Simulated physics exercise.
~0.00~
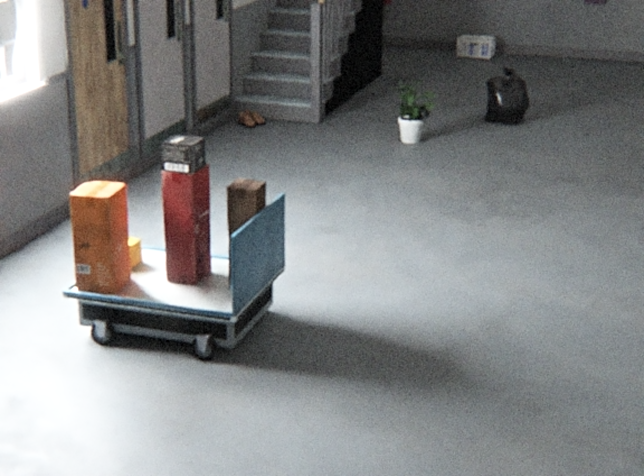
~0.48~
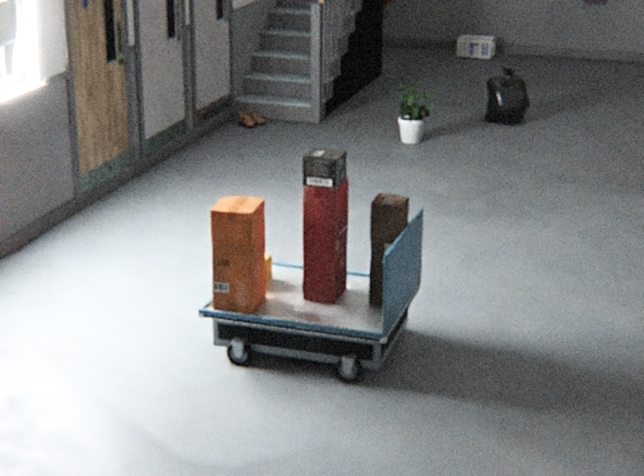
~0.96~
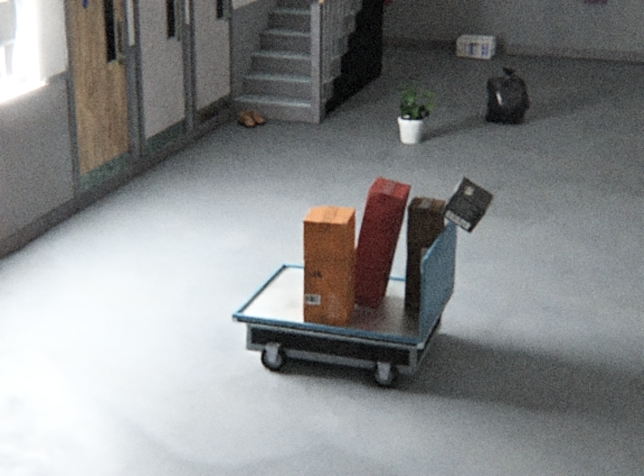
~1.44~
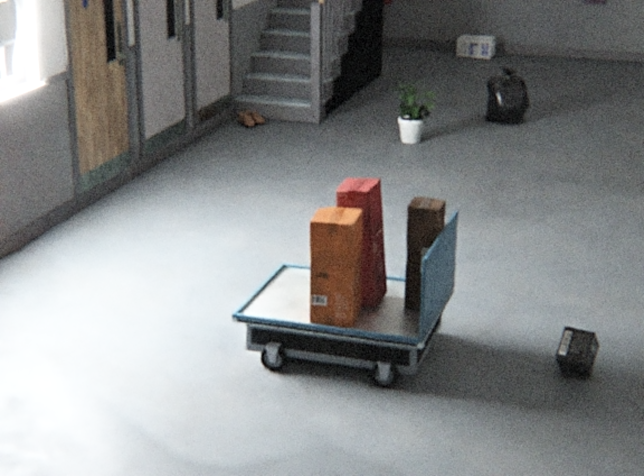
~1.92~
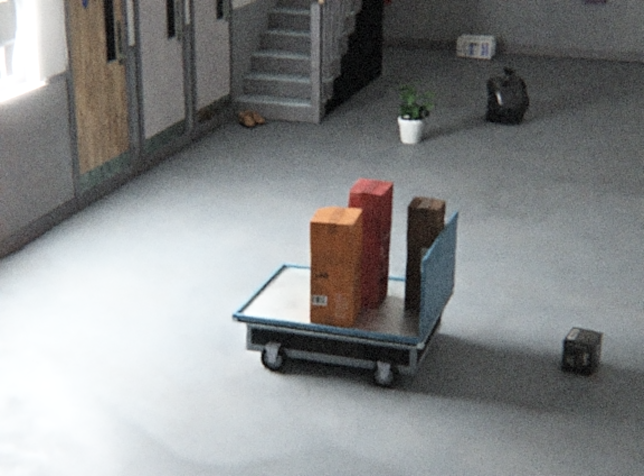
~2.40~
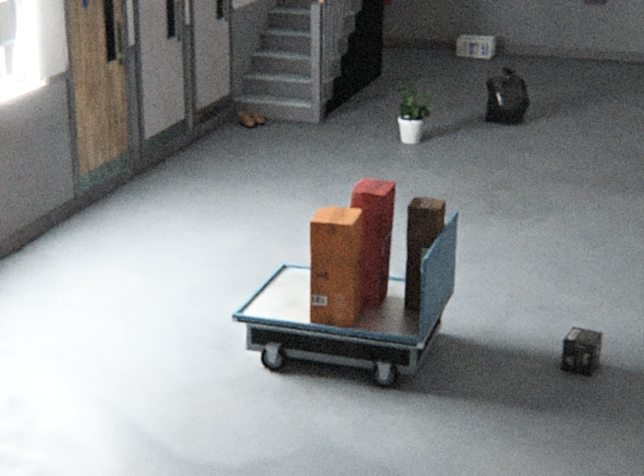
In a grey-floored hall seen from above, with doors and a staircase at the back left, a potted plant and a black bag stand beyond a flat cart with a blue board at its right end. The cart carries a tall orange box at left, a red box topped by a small black box, a brown box by the board, and a small yellow parcel behind the orange one. It rolls right and stops. The red box tips, and the black box flies over the board onto the floor. The red box settles upright behind the orange box, which has shifted along the deck, while the brown box stays standing and the black box rests at right.
